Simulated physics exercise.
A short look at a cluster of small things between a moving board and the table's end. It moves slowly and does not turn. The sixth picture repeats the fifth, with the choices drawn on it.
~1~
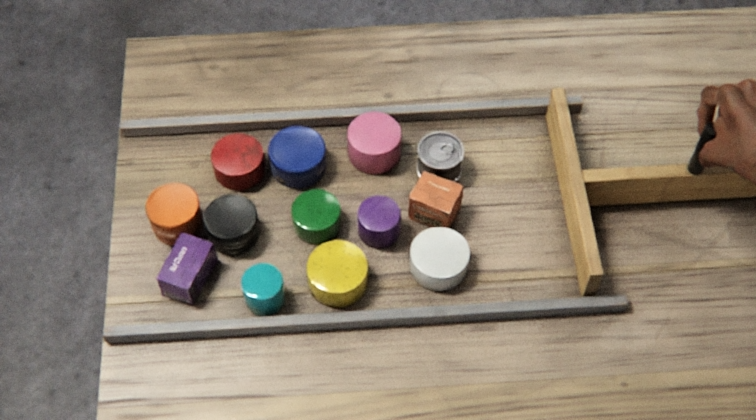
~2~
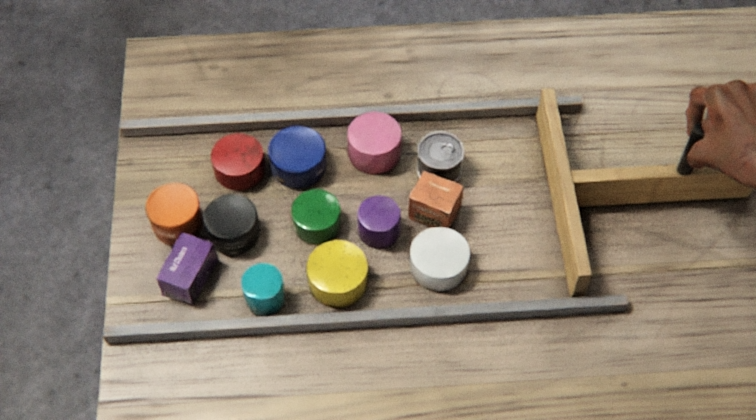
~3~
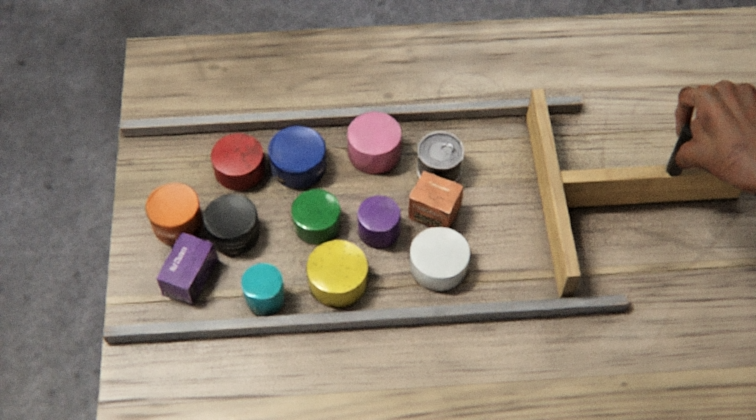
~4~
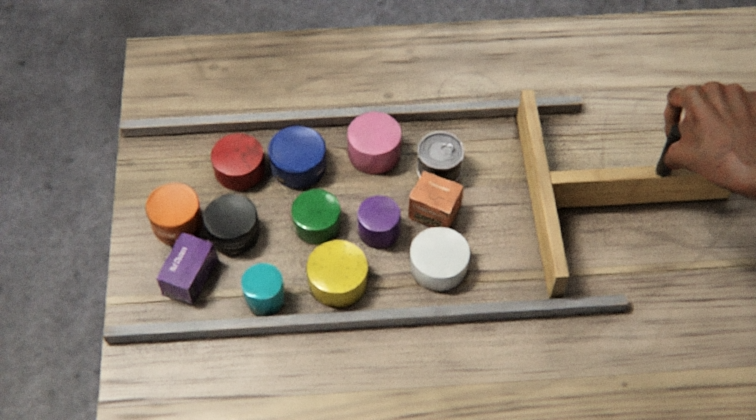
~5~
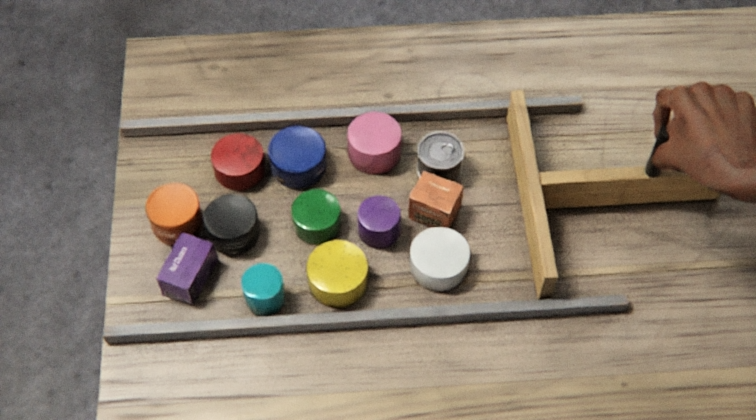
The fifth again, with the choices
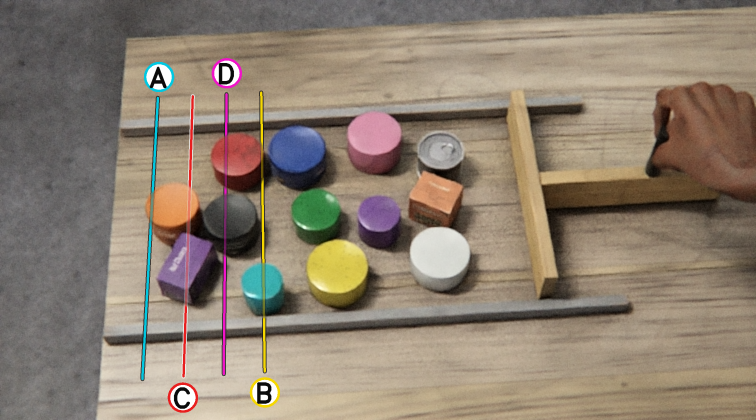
The footage shows colourful round containers, a tin and two small boxes lying still between two grey strips on a wooden table, while a hand at the right slowly slides a T-shaped wooden board a short way left towards them.
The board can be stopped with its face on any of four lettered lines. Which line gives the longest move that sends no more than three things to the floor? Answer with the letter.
B.
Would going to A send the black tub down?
Yes.
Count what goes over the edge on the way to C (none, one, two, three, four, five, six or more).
By then, six or more.
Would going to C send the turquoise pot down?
Yes.
On the marked copy, A at (151, 227); B at (263, 220); C at (189, 225); D at (225, 222).
Taking B. A third of the way, board (437, 184); pink tin (360, 141); white pot (405, 261).
Two thirds of the way, board (338, 189); orange jar (169, 215); purple packet (180, 268).
When it is over, board (265, 194); orange jar over the edge; purple packet (105, 274); one fallen.
As for the rest, A drops nine; C drops seven; D drops four.
